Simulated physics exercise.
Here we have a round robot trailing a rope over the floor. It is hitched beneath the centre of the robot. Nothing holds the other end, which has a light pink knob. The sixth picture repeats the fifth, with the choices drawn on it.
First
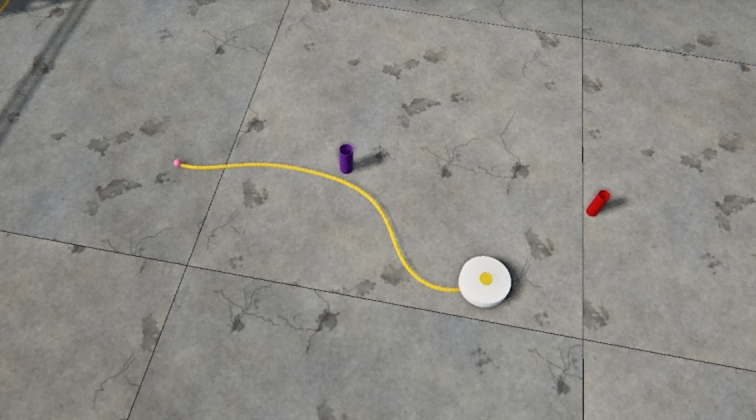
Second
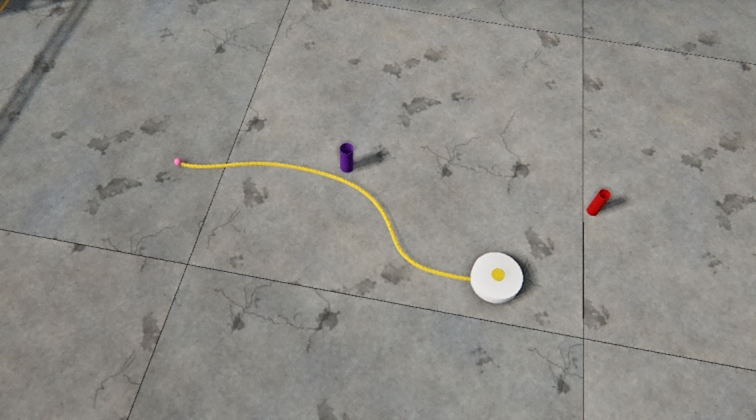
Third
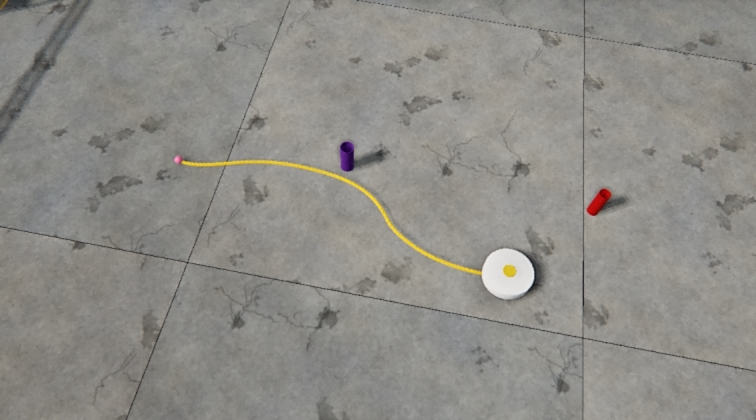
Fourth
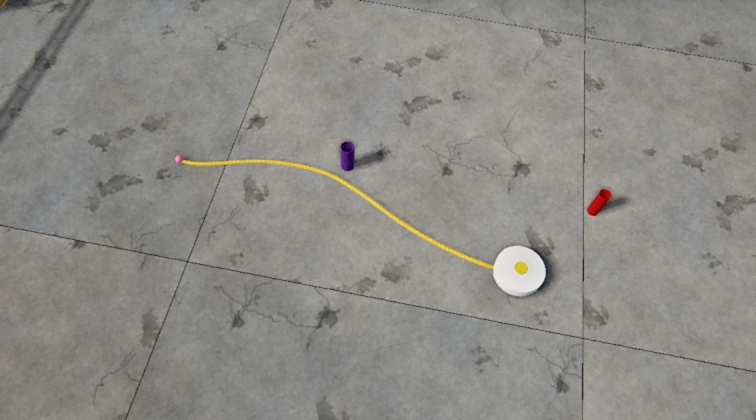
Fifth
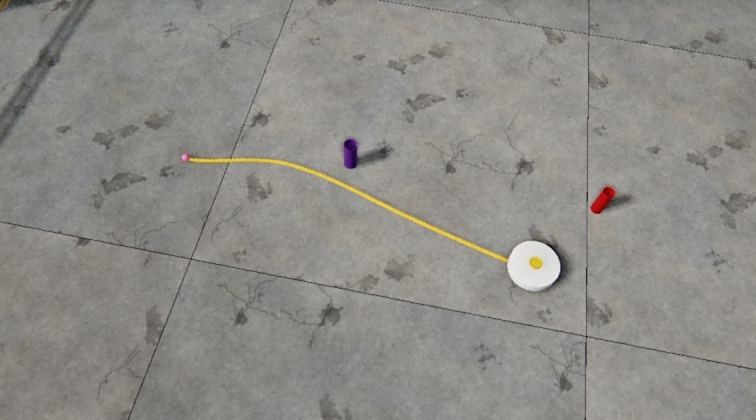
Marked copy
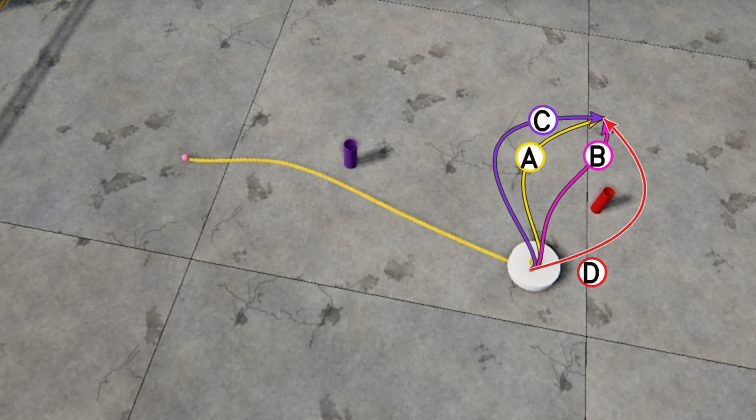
A white round robot with a yellow centre sits right of centre on a cracked grey tiled floor, seen from above at an angle. A yellow rope curves from it leftward to a light pink knob, passing below a purple post, with a red post at the right. The robot moves slowly right and slightly upward, drawing the bends straighter, while the knob and the view barely shift.
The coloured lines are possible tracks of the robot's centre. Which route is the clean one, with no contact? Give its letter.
Choose route B.
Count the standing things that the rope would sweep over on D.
One.
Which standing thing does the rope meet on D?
The red post.
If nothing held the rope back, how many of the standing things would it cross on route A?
In all, one.
On the marked copy, A from (531, 270) via (525, 169) to (601, 119); B from (531, 270) via (567, 187) to (605, 121); C from (531, 270) via (496, 151) to (604, 118); D from (531, 270) via (637, 216) to (605, 119).
Following B. Soon after the start, robot (557, 200), middle of the rope (371, 197), free end (201, 159).
Later, robot (601, 151), middle of the rope (429, 183), free end (254, 166).
In the end, robot (606, 114), middle of the rope (457, 173), free end (282, 170); nothing has been touched.
As for the rest, A meets the purple post; C meets the purple post; D meets the red post.
